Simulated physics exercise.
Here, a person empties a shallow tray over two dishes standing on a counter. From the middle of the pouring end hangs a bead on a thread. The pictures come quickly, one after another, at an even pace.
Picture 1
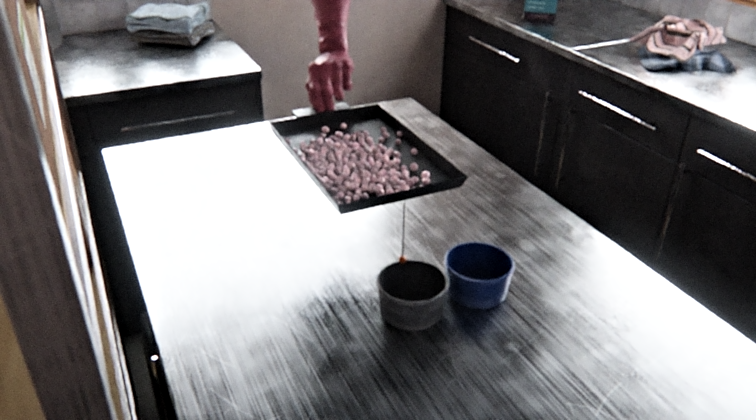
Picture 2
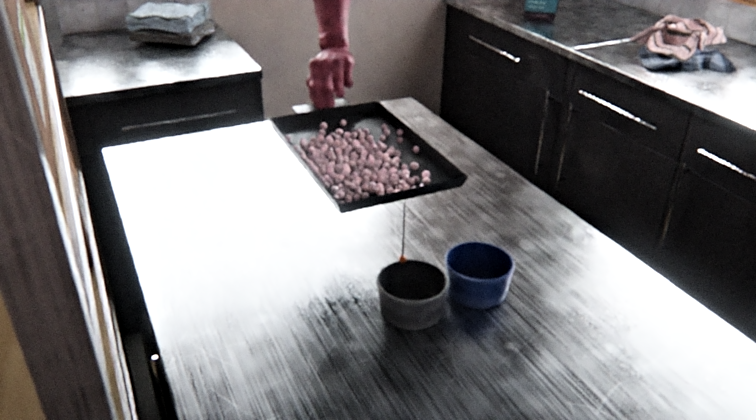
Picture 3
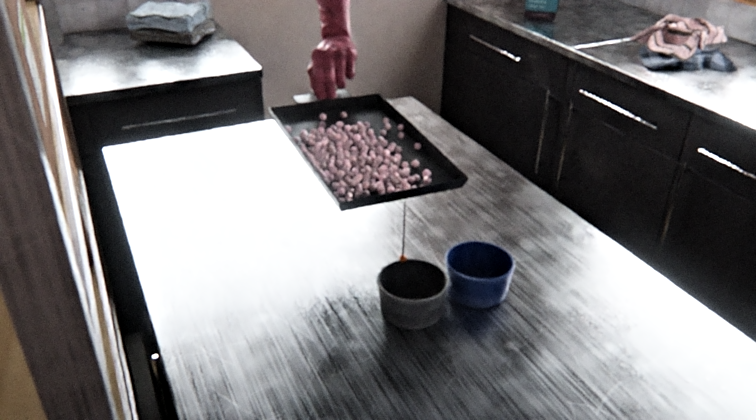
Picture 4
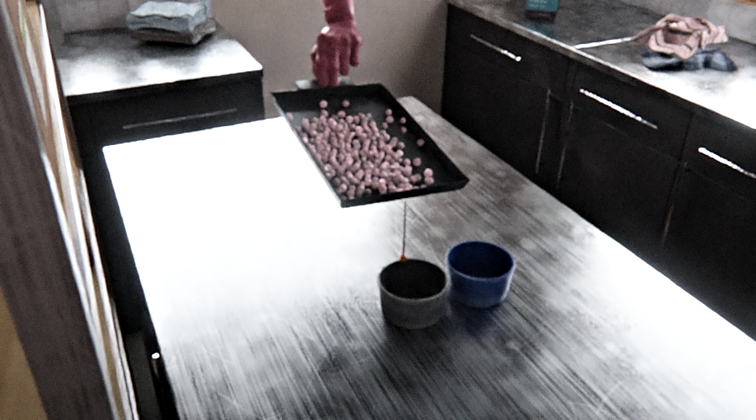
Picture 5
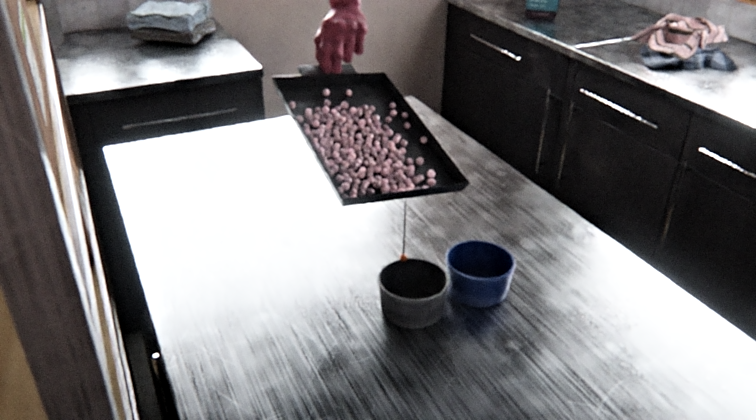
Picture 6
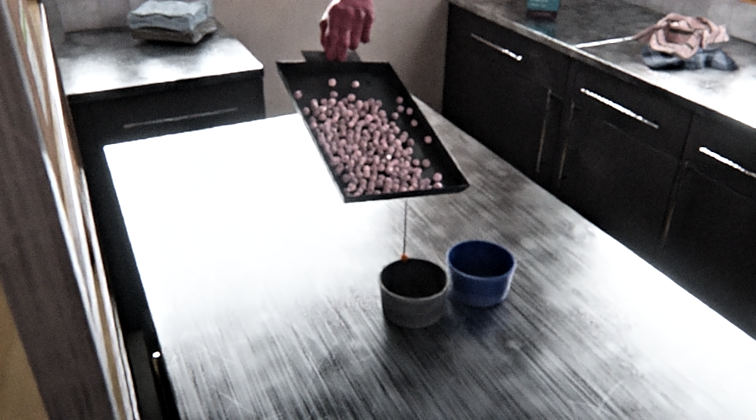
In a kitchen, a hand raised the far end of a dark tray of small pinkish balls above a counter with a grey dish and a blue one, and the balls began sliding toward the lower edge.
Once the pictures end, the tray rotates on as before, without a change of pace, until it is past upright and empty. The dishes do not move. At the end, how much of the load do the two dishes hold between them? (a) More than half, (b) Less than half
a, more than half.
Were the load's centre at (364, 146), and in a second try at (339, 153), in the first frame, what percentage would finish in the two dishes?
Around 90 in a hundred the first time, around 80 in a hundred the second.
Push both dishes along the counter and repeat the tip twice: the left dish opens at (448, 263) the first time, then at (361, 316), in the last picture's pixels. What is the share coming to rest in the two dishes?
First placement: 70 per cent; second placement: 20 per cent.
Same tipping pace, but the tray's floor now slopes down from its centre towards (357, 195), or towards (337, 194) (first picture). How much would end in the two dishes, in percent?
The first comes to 10 %, while the second comes to 0 %.
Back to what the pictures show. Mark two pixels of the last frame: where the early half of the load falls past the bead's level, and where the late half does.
First close to (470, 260), next close to (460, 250).
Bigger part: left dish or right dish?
The one to the right.
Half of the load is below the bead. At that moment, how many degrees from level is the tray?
Around 80° of tilt.
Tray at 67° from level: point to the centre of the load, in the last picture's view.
The middle of the pieces shows up near (449, 202).
Soon after the last picture, tray tipped steeply; about half on the tray; a small part in the left dish; about a quarter in the right dish; a stray few outside both; about a quarter in the air.
A little later, tray tipped past a quarter turn; about a quarter in the left dish; about two thirds in the right dish; a small part outside both; a stray few in the air.
Later still, tray tipped past a quarter turn; about a quarter in the left dish; about two thirds in the right dish; a small part outside both.
By the end, tray tipped past a quarter turn; about a quarter in the left dish; about two thirds in the right dish; a small part outside both.
